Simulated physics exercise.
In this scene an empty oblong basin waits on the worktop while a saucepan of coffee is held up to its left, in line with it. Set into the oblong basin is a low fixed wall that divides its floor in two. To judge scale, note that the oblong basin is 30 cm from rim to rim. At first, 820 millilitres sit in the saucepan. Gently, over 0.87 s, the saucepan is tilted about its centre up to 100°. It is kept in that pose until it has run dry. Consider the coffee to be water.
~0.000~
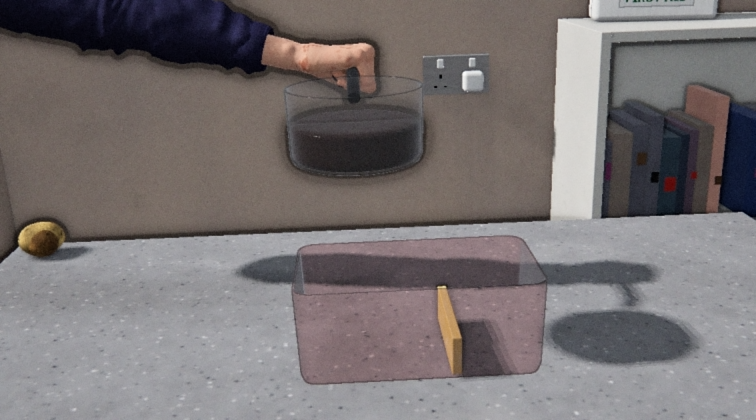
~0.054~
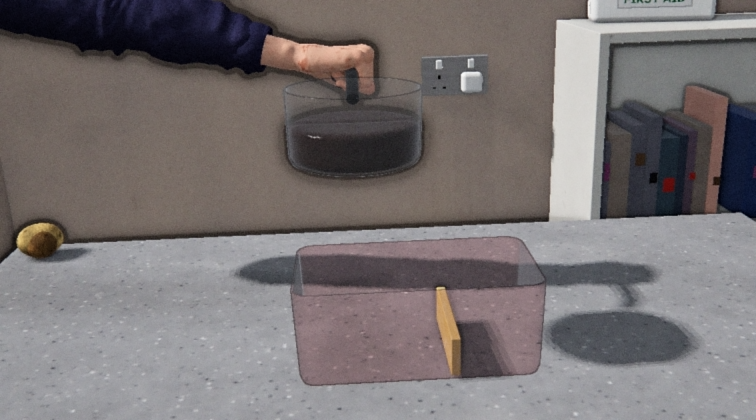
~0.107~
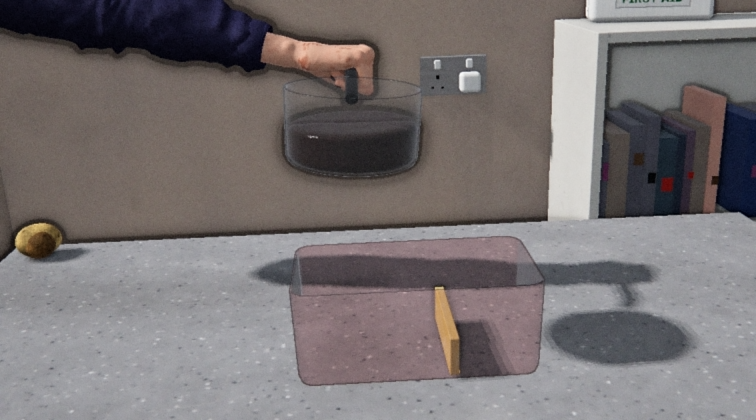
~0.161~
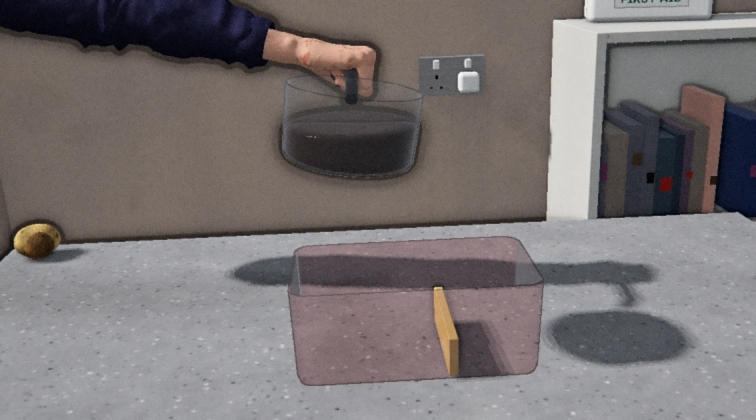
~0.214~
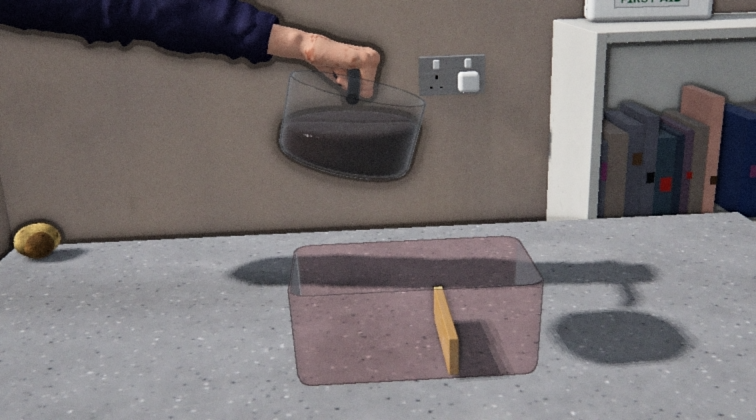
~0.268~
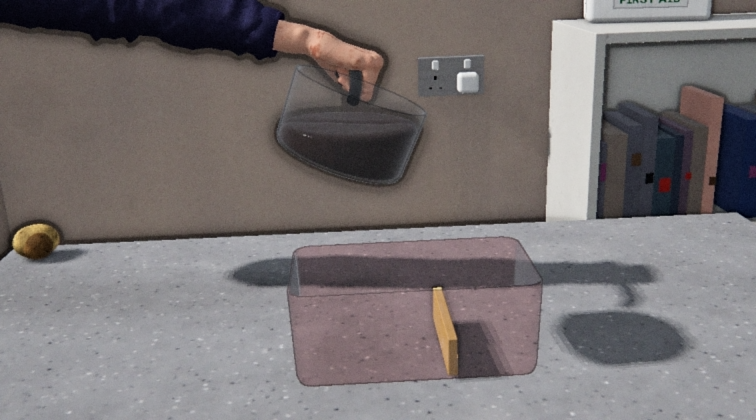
A hand holding a clear pan of dark liquid slowly tilts it to the right above an empty pinkish basin with a divider.
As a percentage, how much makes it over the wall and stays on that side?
Some 77 per cent makes it over and stays.
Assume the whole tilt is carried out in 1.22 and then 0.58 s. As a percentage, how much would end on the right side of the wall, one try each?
Try 1: 80 %; try 2: 65 %.
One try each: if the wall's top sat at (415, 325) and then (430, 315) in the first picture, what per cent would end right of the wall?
I'd say 85 percent on the first go, 90 percent on the next.
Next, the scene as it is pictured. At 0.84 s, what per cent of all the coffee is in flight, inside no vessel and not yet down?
Around 18 per cent of the liquid is in flight.
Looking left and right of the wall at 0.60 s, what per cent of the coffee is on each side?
Left roughly 0, right roughly 4.
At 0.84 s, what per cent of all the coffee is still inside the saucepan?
About 18 per cent.
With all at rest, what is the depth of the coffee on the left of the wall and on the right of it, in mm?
About 6 mm left, about 40 mm right.
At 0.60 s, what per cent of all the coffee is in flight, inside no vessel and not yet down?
Estimate: Some 36 % of the total.
After 0.60 s the tilt is 78° and 60 per cent is still to pour, 0 is left of the wall and 4 right of it.
After 0.84 s the tilt is 100° and 18 per cent is still to pour, 6 is left of the wall and 58 right of it.
After 1.09 s the tilt is 100° and 3 per cent is still to pour, 17 is left of the wall and 73 right of it.
After 1.37 s the tilt is 100° and 0 per cent is still to pour, 20 is left of the wall and 77 right of it.
In the end 21 per cent lies left of the wall, 77 right of it and 2 outside.
